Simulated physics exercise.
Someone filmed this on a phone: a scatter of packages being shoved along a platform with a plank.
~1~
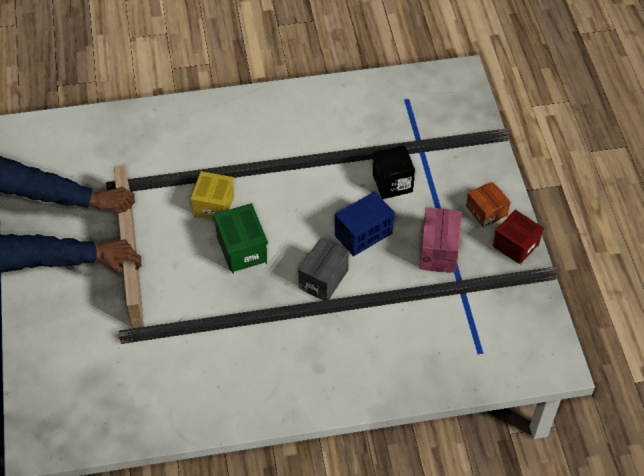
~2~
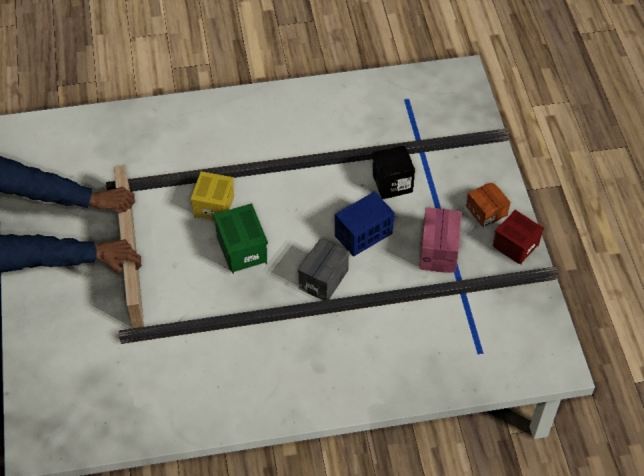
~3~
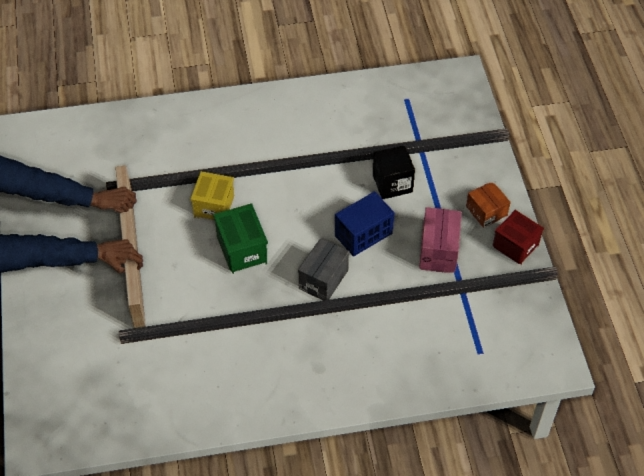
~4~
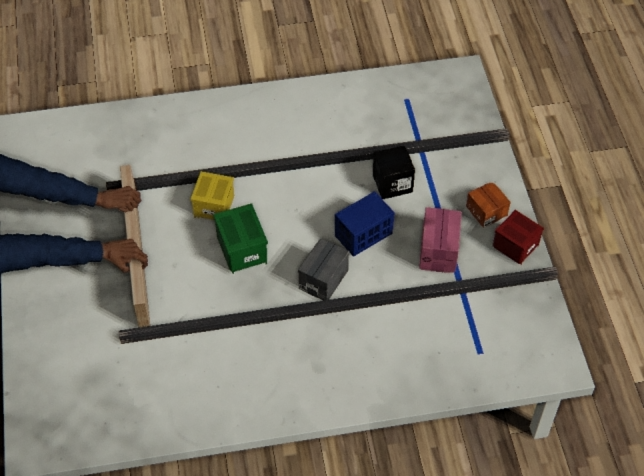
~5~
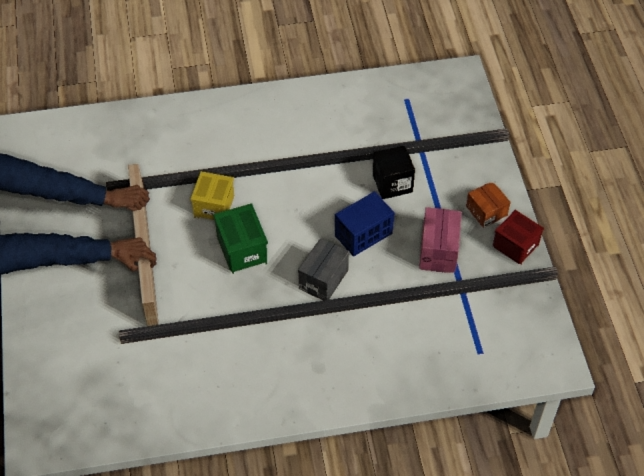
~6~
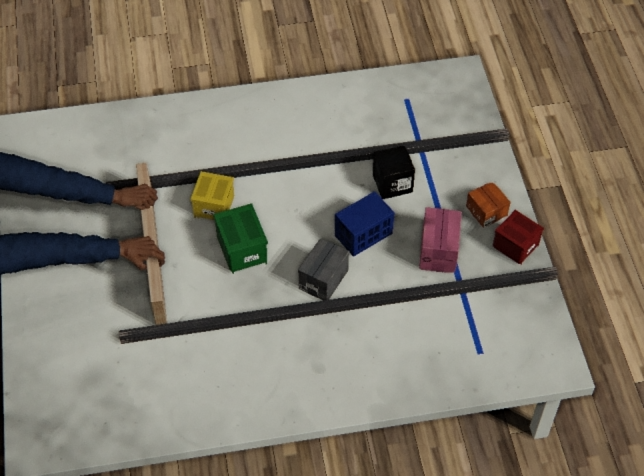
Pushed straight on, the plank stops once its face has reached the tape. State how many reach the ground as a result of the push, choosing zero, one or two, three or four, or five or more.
One or two reach the ground.
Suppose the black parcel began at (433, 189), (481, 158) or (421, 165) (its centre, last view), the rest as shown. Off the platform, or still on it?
Taking the places in order, it keeps its place, then keeps its place, then keeps its place.
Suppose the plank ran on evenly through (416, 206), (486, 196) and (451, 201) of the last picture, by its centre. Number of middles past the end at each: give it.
Taking the places in turn, the counts are 0, 5 and 2.
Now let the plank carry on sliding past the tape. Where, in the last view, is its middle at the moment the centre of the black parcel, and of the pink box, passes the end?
I reckon its middle sits around (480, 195) and then around (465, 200).
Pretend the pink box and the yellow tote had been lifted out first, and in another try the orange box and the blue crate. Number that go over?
First 1, then 1.
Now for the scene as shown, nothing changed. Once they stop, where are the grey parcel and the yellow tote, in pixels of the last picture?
The one named first is at (482, 254), the next at (445, 162).
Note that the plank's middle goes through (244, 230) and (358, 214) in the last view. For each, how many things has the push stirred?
At the first spot the count is 2, and at the second it is 6.
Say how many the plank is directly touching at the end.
The count is 3.
Soon after, none off yet; red tote at rest near (518, 238); orange box at rest near (488, 204); pink box at rest near (440, 240).
In the end, the number that fall off is one or two; gone, orange box and red tote.
